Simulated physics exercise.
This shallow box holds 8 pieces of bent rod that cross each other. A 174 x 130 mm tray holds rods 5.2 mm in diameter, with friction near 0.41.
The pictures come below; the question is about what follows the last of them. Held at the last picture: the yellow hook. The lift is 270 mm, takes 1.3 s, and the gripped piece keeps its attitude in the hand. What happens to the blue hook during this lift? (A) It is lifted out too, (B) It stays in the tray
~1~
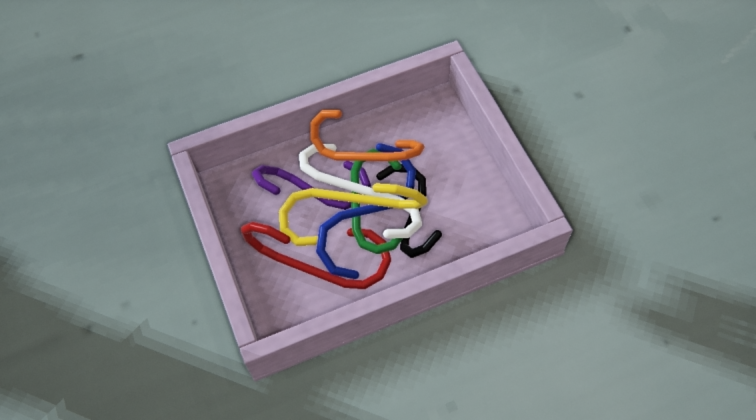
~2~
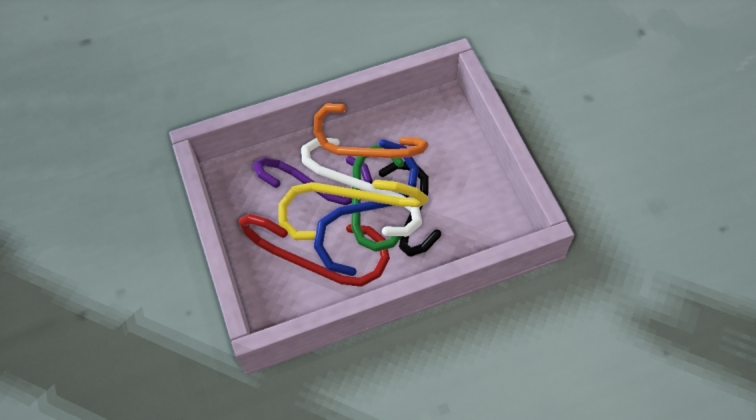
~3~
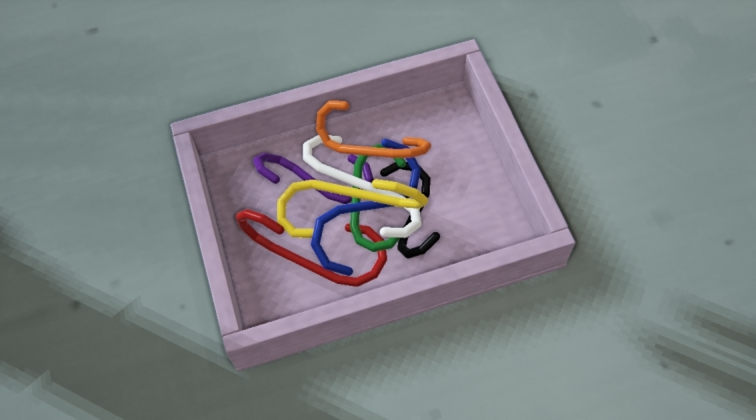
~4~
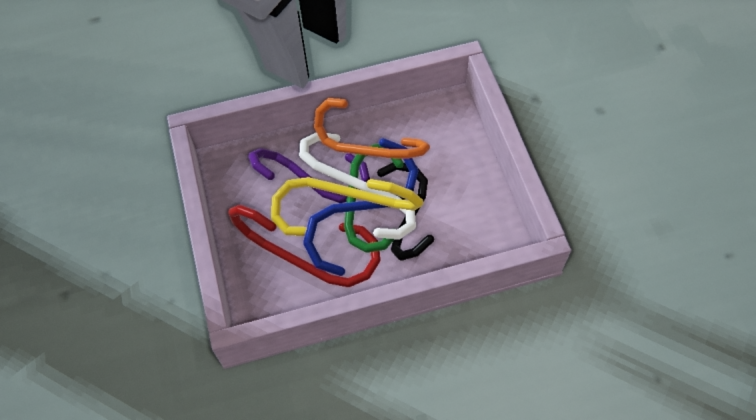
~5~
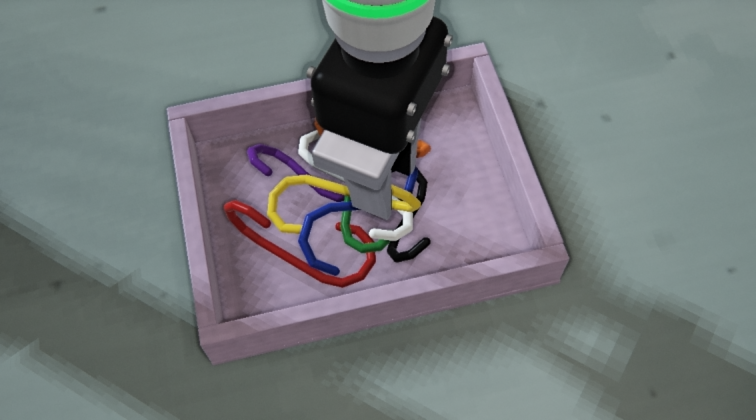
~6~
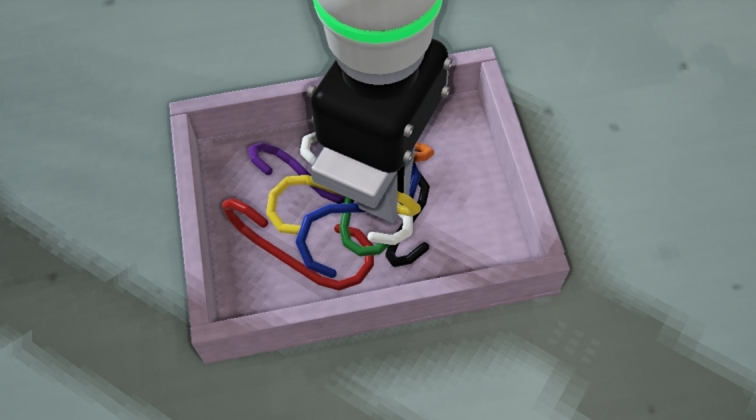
Answer: B.
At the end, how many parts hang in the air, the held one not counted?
I make it 0 of them.
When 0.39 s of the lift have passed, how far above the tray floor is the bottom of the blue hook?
Height: Approx. 0 mm.
Then, 0.39 s into the lift, lowest point more than 20 mm over the tray floor, yellow hook 58 mm.
Then, 0.71 s into the lift, lowest point more than 20 mm over the tray floor, yellow hook 159 mm.
Then, 1.30 s into the lift, lowest point more than 20 mm over the tray floor, yellow hook 273 mm.
End, hanging yellow hook 273 mm; the other 7 are down.
